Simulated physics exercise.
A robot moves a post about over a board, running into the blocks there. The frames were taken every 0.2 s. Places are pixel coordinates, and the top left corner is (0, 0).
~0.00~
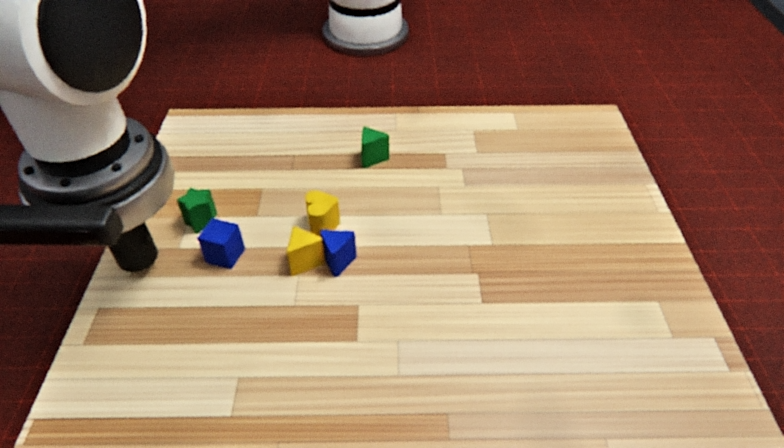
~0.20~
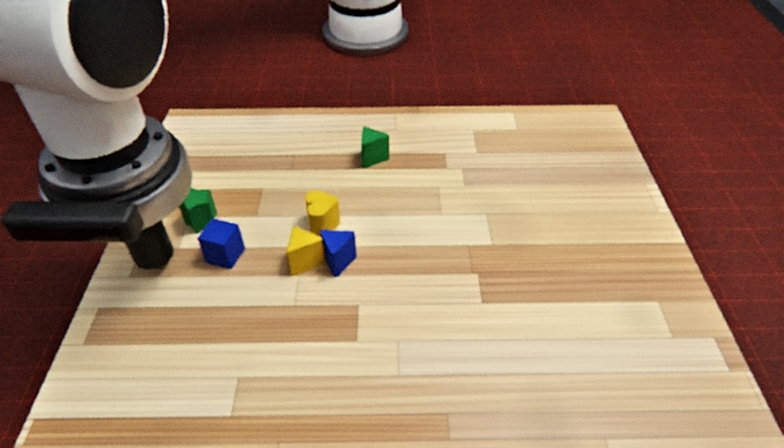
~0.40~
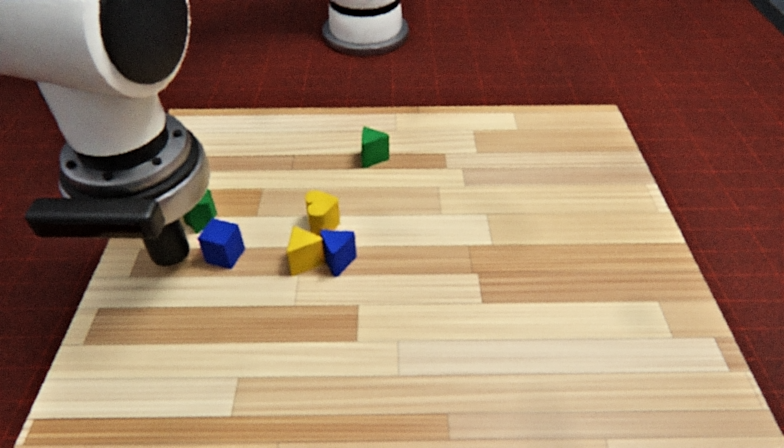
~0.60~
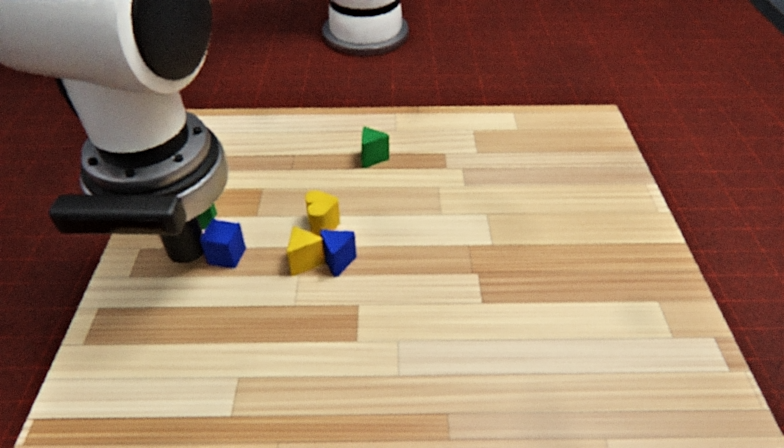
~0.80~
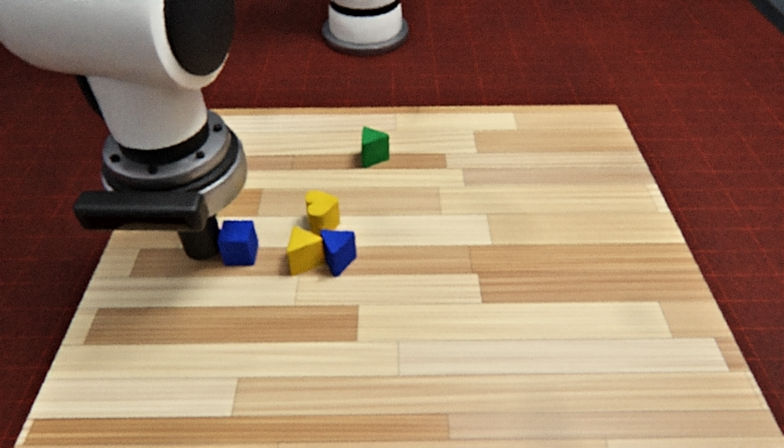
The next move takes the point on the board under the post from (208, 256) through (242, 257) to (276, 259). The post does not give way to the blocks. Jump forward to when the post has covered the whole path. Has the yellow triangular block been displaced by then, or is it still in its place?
From what I can tell, it won't keep its place.
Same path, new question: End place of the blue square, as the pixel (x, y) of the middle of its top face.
The top centre is at (304, 223).
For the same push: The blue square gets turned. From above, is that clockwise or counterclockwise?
That block twists counter-clockwise.
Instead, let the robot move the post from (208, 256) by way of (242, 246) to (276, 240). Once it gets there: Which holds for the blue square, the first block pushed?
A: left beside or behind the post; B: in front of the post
I choose B.
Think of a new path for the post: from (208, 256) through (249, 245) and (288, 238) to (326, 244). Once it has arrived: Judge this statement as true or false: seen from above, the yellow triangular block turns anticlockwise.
This is false.
On the path given first. Halfway along, post (240, 247); blue square (271, 228), turned 15° anticlockwise.
At the end, post (274, 250); green star-shaped block unmoved; blue square (304, 223), turned 40° anticlockwise; yellow triangular block (314, 241), turned 45° clockwise.
